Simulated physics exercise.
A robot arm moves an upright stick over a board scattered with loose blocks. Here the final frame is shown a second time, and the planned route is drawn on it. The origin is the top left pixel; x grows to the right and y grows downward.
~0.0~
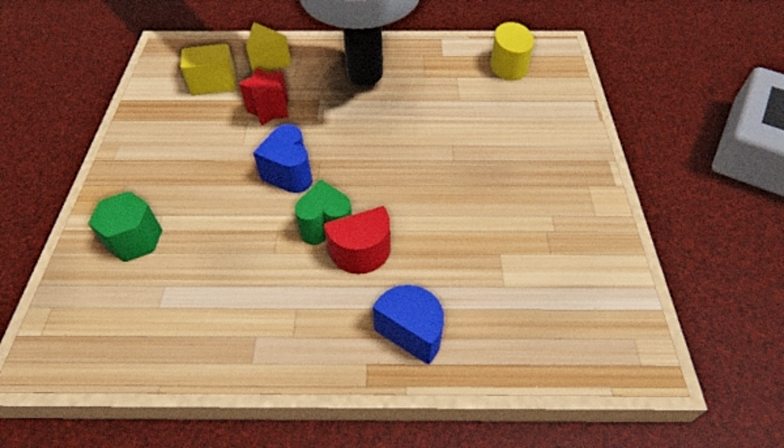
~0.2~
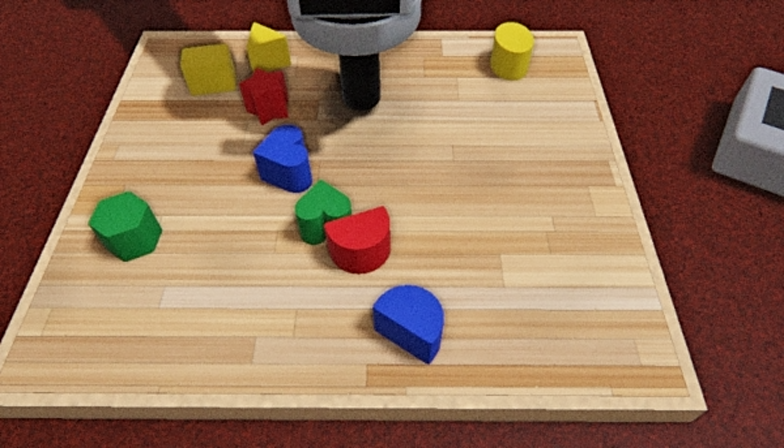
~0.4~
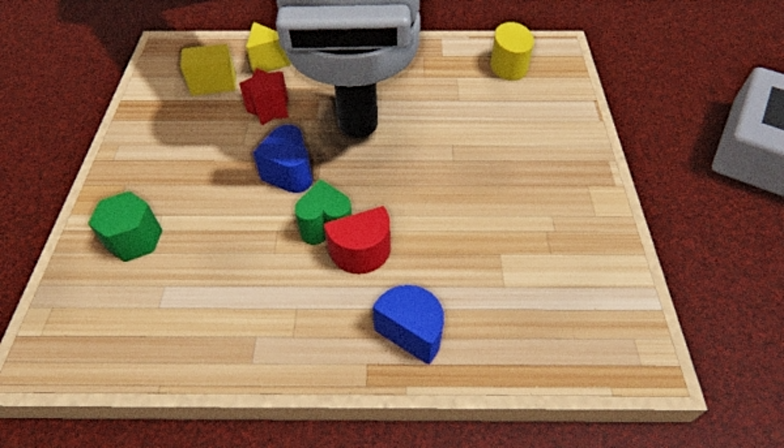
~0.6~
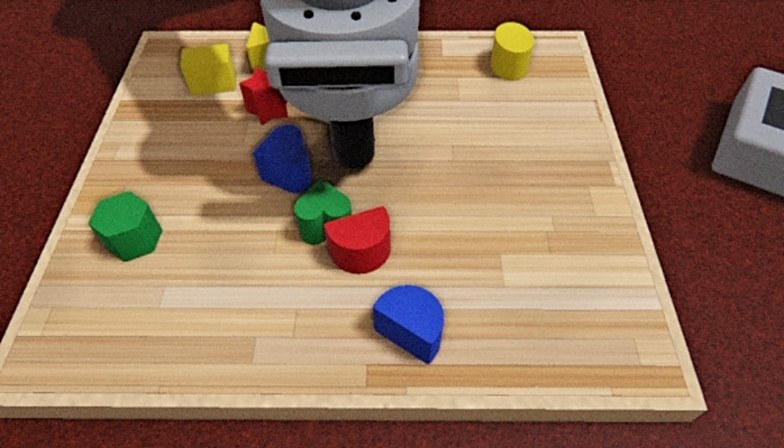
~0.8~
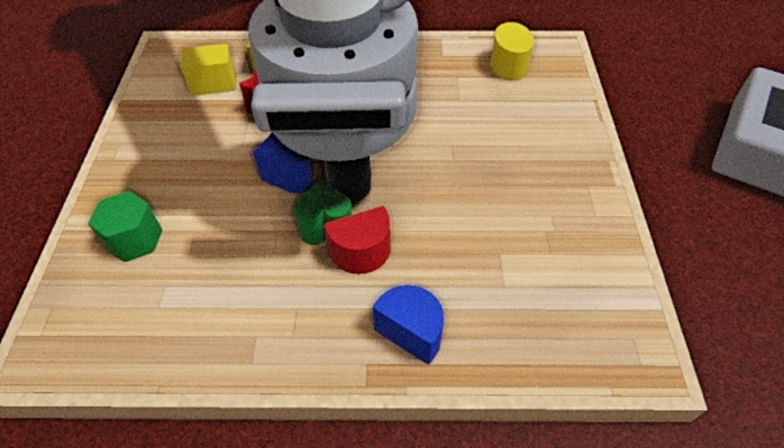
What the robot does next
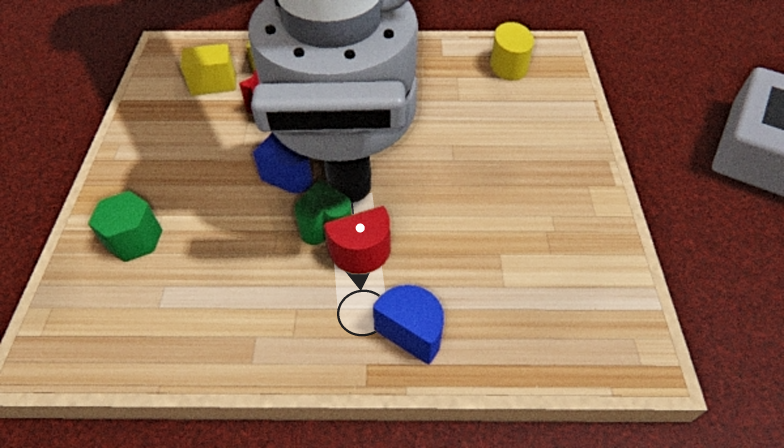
A gray robot arm moved its black upright stick down across a wooden board, passing to the right of the blue heart and nearing the green heart and red block, while the scattered blocks stayed put.
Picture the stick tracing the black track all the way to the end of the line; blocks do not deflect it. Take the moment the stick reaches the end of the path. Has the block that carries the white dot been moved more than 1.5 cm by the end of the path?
The answer is yes.
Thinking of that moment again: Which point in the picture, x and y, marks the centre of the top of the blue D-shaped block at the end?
Final place: (434, 340).
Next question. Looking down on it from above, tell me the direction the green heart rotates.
Answer: Clockwise.
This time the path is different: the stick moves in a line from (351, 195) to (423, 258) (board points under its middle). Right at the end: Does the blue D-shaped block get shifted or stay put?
The block in question stays where it was by the end.
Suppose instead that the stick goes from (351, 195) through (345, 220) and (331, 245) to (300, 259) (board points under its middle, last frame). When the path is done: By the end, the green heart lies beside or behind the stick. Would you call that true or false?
The statement is incorrect.
The line goes straight from (351, 195) to (363, 312); the dot is on the red D-shaped block.
The first path, step by step. One third of the way, stick at (354, 223); green heart at (310, 221), turned 20° clockwise; red D-shaped block at (361, 240), turned 15° anticlockwise.
Two thirds of the way, stick at (358, 265); green heart at (307, 228), turned 40° clockwise; red D-shaped block at (366, 284); blue D-shaped block at (417, 315).
At the end, stick at (362, 306); blue heart unmoved; green heart at (307, 228), turned 40° clockwise; red D-shaped block at (370, 331); blue D-shaped block at (434, 340), turned 60° anticlockwise.
